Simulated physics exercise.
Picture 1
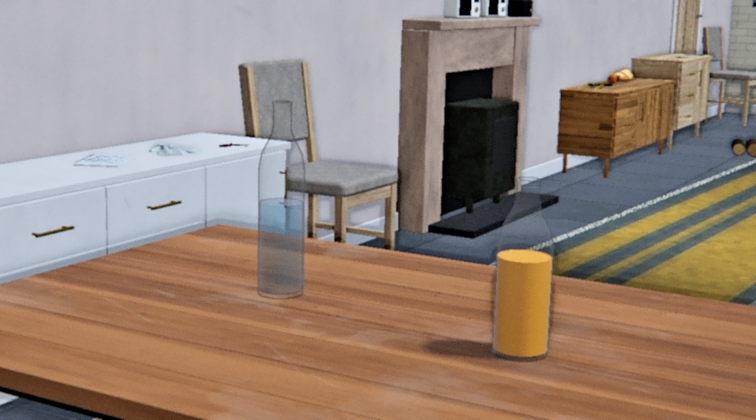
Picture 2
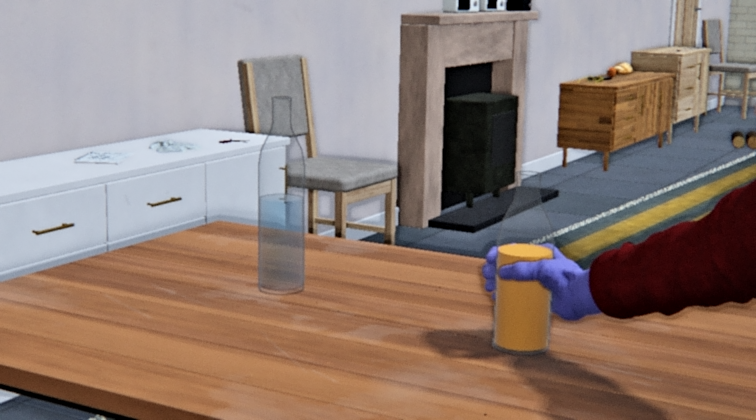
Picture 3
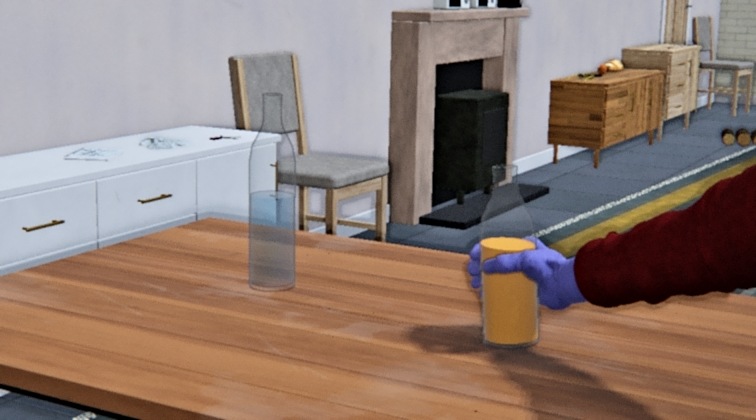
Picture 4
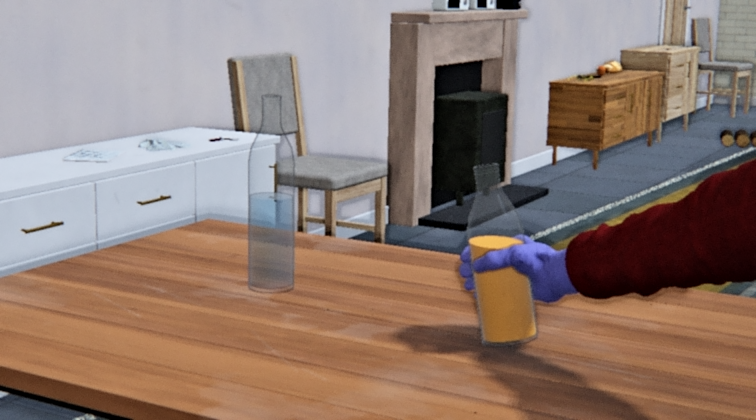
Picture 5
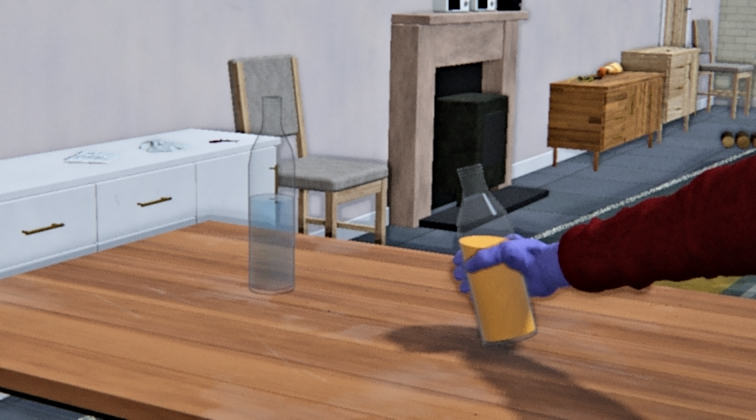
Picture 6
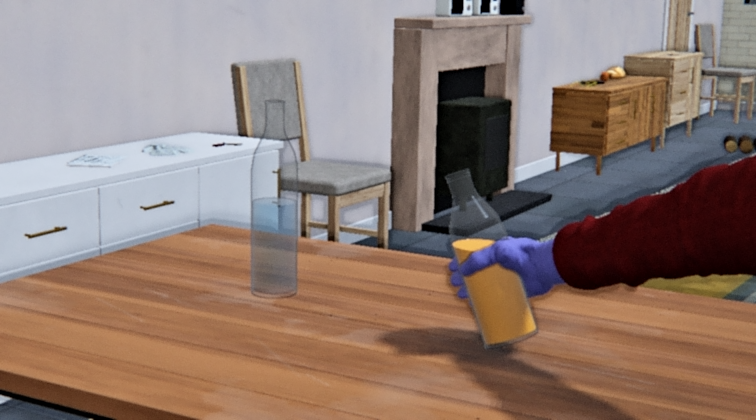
A purple-gloved hand in a dark red sleeve reaches in from the right over a wooden table, seen from slightly above in a room with a fireplace, chairs and cabinets behind. A clear bottle of orange liquid stands at right, another of pale blue liquid at left. The hand grasps the orange one and gradually tilts it leftward, while the blue one stays upright and the view shifts slightly.
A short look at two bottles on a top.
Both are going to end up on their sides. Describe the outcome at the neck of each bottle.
Left: The contents come out. Right: The contents come out.
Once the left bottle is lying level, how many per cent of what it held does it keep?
I reckon close to 50 per cent is held back.
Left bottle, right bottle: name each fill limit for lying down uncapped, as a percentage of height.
About 24 % and 22 %.
Soon after, the right bottle is nearly down; right bottle, nothing comes out.
Later, the right bottle lies flat; right bottle, it is running out of the neck.
In the end, both lie flat; right bottle, it is running out of the neck; left bottle, it is running out of the neck.
